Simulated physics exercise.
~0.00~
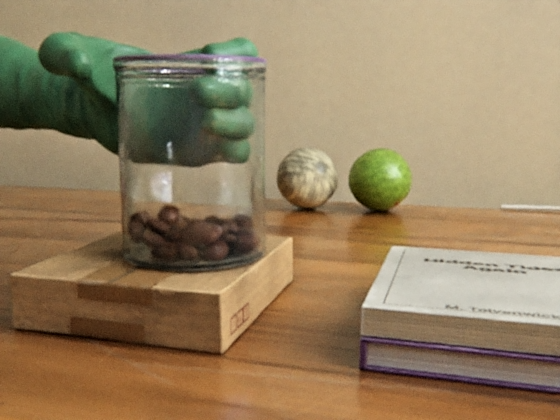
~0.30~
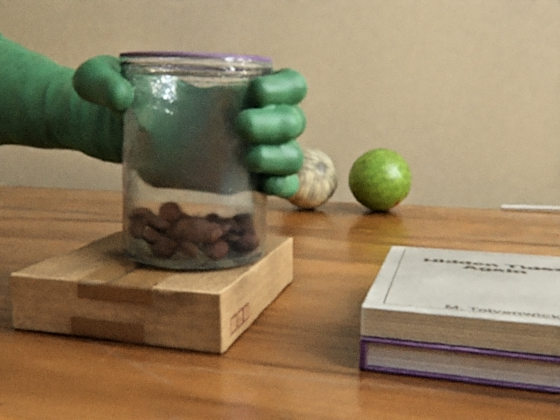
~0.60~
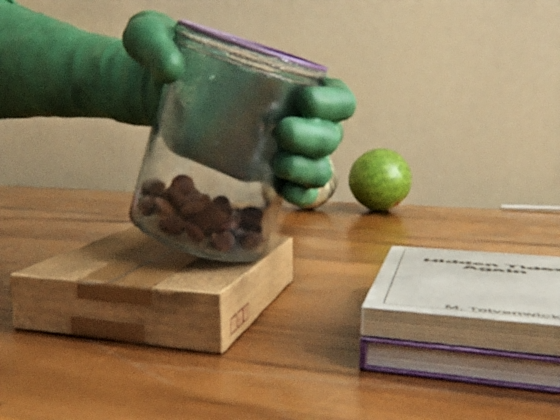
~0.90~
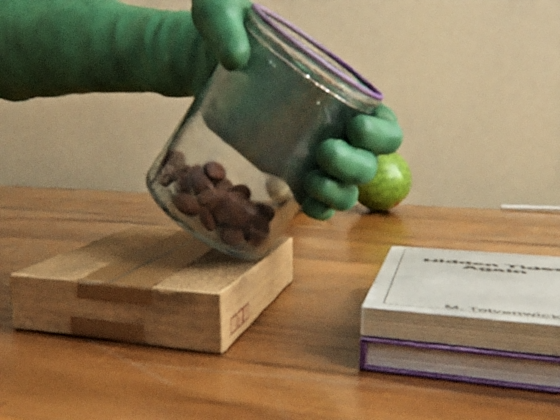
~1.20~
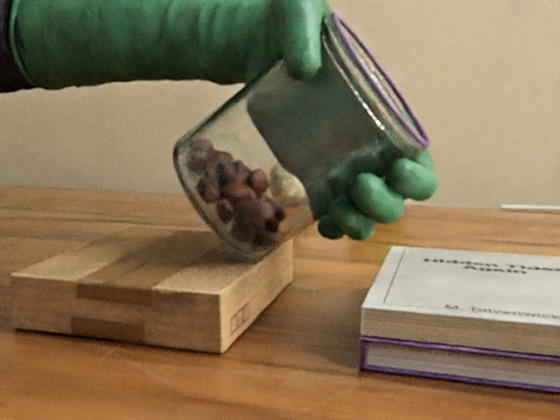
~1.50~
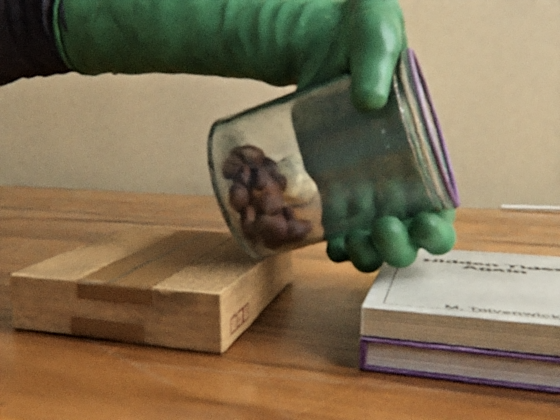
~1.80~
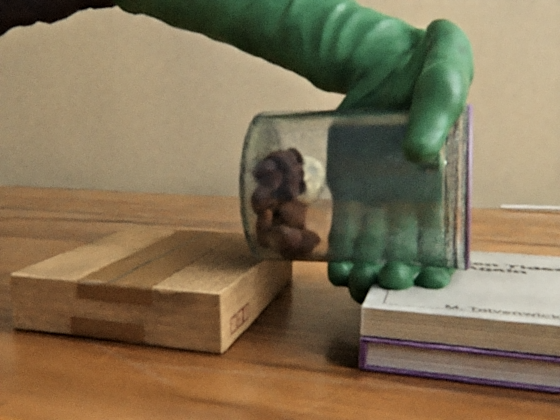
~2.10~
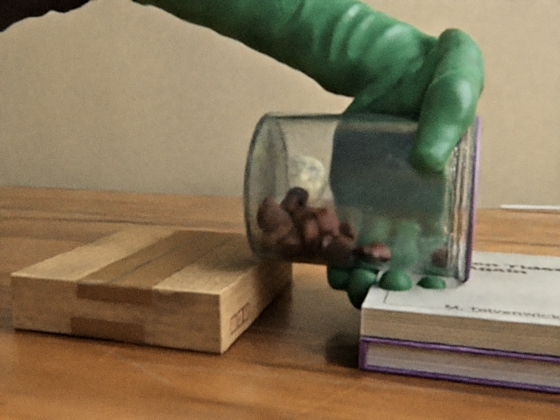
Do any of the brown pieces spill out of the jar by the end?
No, the brown pieces all stay inside the jar, even as it lies on its side against the books.
